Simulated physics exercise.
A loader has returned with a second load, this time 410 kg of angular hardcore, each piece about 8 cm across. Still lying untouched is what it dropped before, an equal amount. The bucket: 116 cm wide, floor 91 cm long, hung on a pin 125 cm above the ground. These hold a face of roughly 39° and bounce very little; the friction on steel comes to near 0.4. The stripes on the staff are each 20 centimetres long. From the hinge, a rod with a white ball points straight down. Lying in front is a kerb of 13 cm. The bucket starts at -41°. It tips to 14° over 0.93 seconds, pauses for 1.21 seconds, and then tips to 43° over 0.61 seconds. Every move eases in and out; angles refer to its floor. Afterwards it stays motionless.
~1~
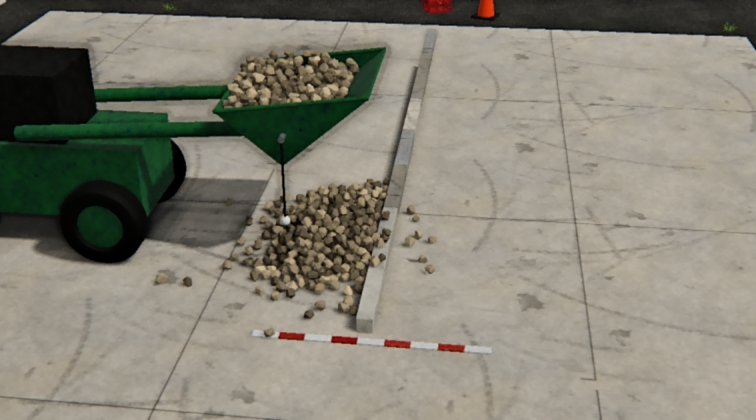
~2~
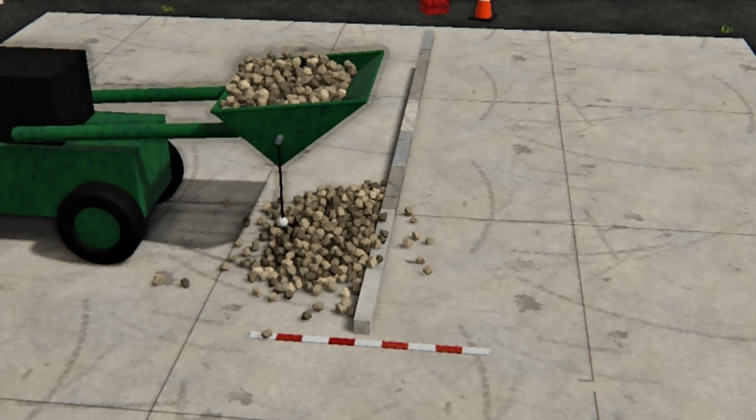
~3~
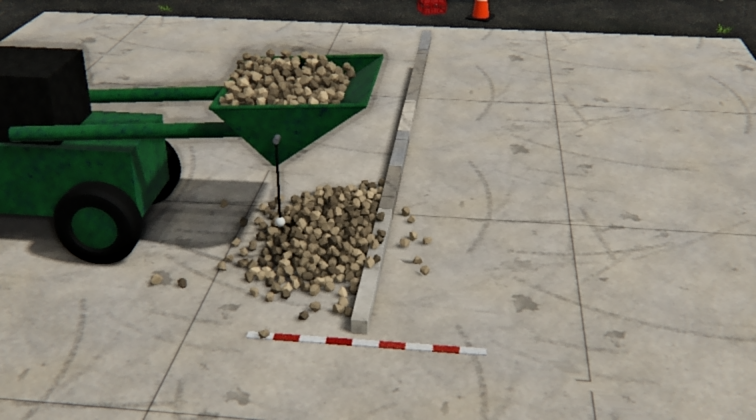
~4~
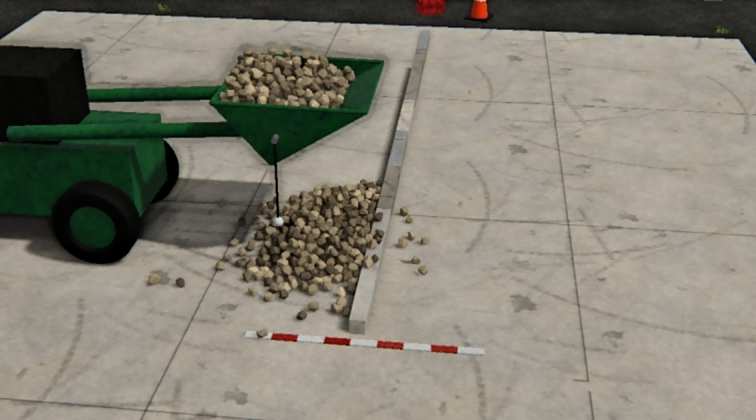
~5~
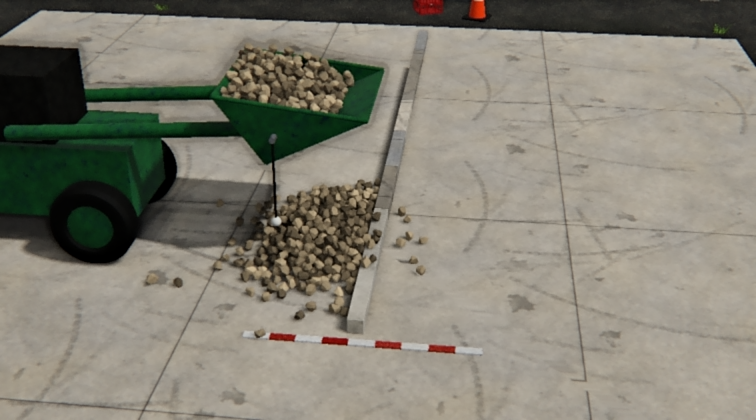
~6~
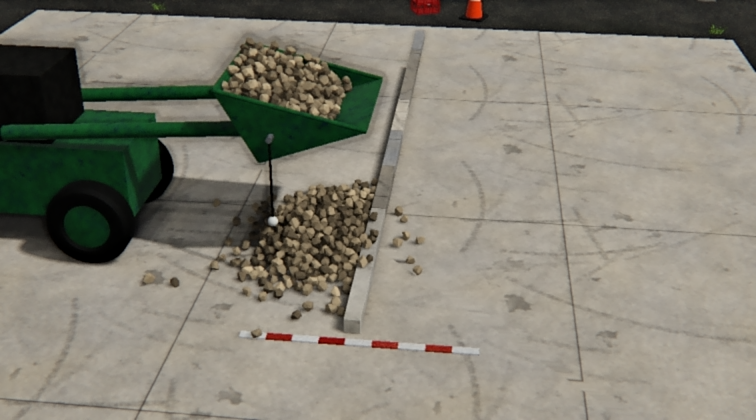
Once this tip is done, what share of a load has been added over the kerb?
About 69 per cent.
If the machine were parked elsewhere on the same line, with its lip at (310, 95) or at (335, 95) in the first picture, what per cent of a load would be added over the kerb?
About 10 per cent for the first, 30 per cent for the second.
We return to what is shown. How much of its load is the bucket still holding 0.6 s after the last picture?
100 % still inside.
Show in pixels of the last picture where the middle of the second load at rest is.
I'd say close to (395, 235).
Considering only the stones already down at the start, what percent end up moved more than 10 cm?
The answer is about 0 per cent.
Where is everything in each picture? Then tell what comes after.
Lip at (368, 98), floor tilted -41°, highest stones at (310, 65). The earlier load is highest near (334, 209), 29 cm above ground level, 99 % on this side of the kerb, 1 % over the kerb, in the first picture.
The bucket is at -40°, its lip at (366, 101); the top of the load is at (308, 66), in the second picture.
Lip at (366, 106), floor tilted -37°, highest stones at (293, 65), in the third picture.
The bucket is at -32°, its lip at (367, 113); the top of the load is at (270, 61), in the fourth picture.
Lip at (368, 122), floor tilted -27°, highest stones at (252, 57), in the fifth picture.
The bucket is at -20°, its lip at (366, 132); the top of the load is at (249, 53), in the sixth picture.
Then, 0.3 s after the last picture the floor is at 6°; in per cent of one load, 100 in the bucket, 99 on this side of the kerb, 1 over the kerb; the foremost stones are at (403, 241).
Then, 0.6 s after the last picture the floor is at 14°; in per cent of one load, 100 in the bucket, 99 on this side of the kerb, 1 over the kerb; the foremost stones are at (403, 241).
Then, 2.8 s after the last picture the floor is at 43°; in per cent of one load, 7 in the bucket, 143 on this side of the kerb, 50 over the kerb; the foremost stones are at (469, 263).
Then, 5.6 s after the last picture the floor is at 43°; in per cent of one load, 0 in the bucket, 130 on this side of the kerb, 70 over the kerb; the foremost stones are at (493, 261). Net gain over the kerb, 69.
